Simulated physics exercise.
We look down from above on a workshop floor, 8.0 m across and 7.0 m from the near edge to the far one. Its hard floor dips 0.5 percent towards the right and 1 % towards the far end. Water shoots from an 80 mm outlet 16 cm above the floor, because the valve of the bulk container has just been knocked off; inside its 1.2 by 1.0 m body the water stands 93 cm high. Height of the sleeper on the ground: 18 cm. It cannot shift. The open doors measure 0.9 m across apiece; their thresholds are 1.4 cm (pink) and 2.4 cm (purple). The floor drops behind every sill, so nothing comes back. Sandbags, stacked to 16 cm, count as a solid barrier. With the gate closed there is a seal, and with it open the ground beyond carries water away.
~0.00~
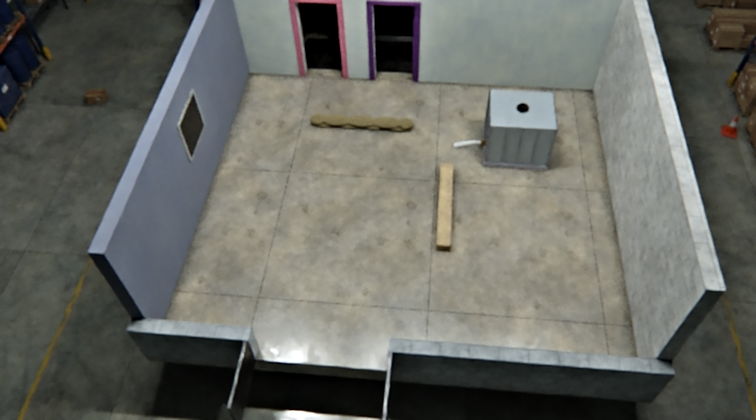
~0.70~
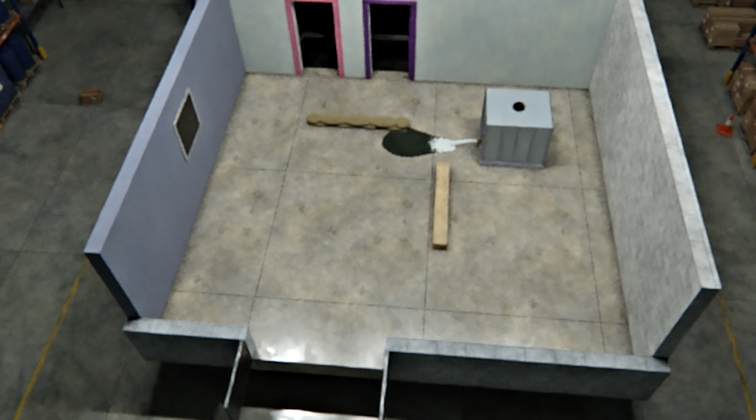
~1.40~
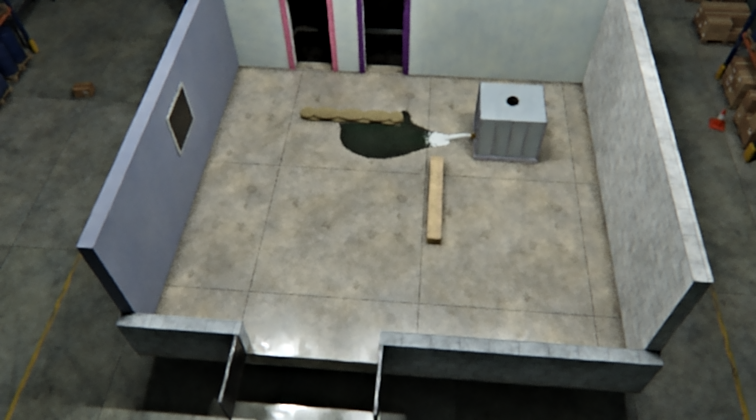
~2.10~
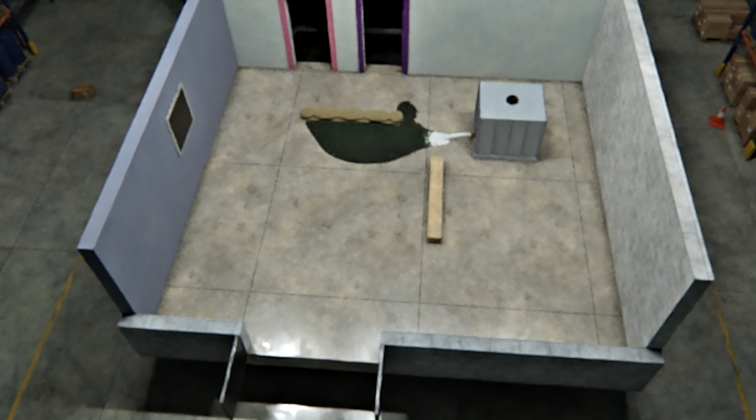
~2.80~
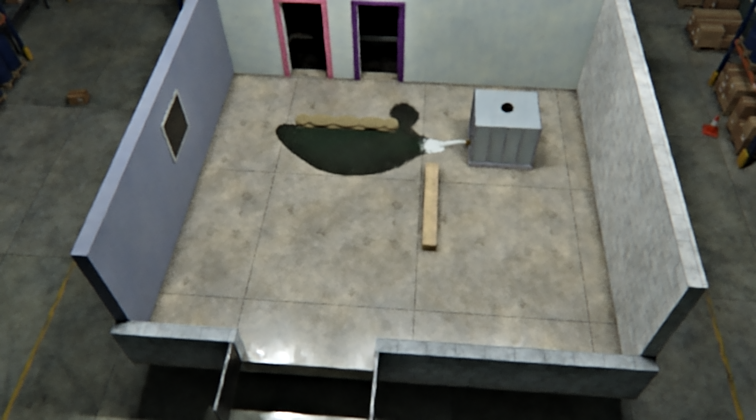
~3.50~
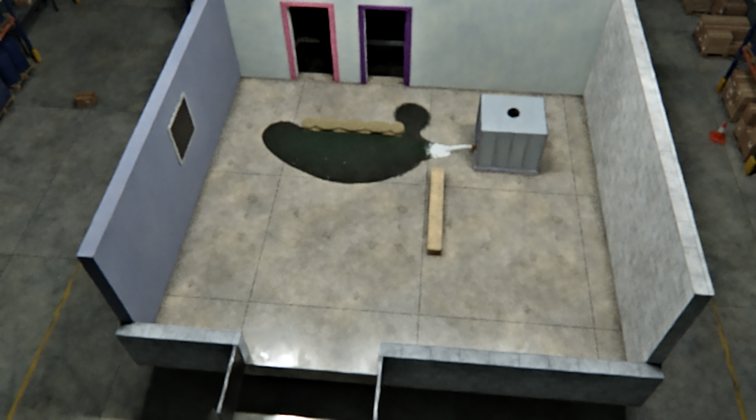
Dark liquid streams from a short white spout on a grey box-shaped container and spreads leftward across the pale floor of a walled room, meeting a long wooden beam, widening beyond it and forming a small rounded lobe behind.
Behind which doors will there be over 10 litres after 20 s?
The pink door most likely lets in less than that; the purple door most likely lets in less than that.
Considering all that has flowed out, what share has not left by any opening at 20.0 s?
Roughly 100 per cent.
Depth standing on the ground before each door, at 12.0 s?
In centimetres, pink: 1.4; purple: 0.4.
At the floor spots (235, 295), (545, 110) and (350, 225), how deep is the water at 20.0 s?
0.0, 0.2 and 0.2 cm.
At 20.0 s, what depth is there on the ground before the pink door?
About 2.0 cm deep.
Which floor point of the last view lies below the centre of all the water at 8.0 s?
Near (312, 144) in the last picture.
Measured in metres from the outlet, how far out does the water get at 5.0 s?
5.2 m.
After 5.0 s water covers 10 % of the floor and is deepest (3 cm) near (436, 153); pink door not reached, purple door not reached.
After 8.0 s water covers 15 % of the floor and is deepest (3 cm) near (444, 153); pink door not reached, purple door not reached.
After 12.0 s water covers 25 % of the floor and is deepest (3 cm) near (444, 153); pink door 1.4 cm at the sill, 0 L in, purple door 0.4 cm at the sill, 0 L in.
After 16.0 s water covers 30 % of the floor and is deepest (4 cm) near (321, 134); pink door 1.9 cm at the sill, 1 L in, purple door 1.6 cm at the sill, 0 L in.
After 20.0 s water covers 35 % of the floor and is deepest (4 cm) near (329, 134); pink door 2 cm at the sill, 2 L in, purple door 1.9 cm at the sill, 0 L in.
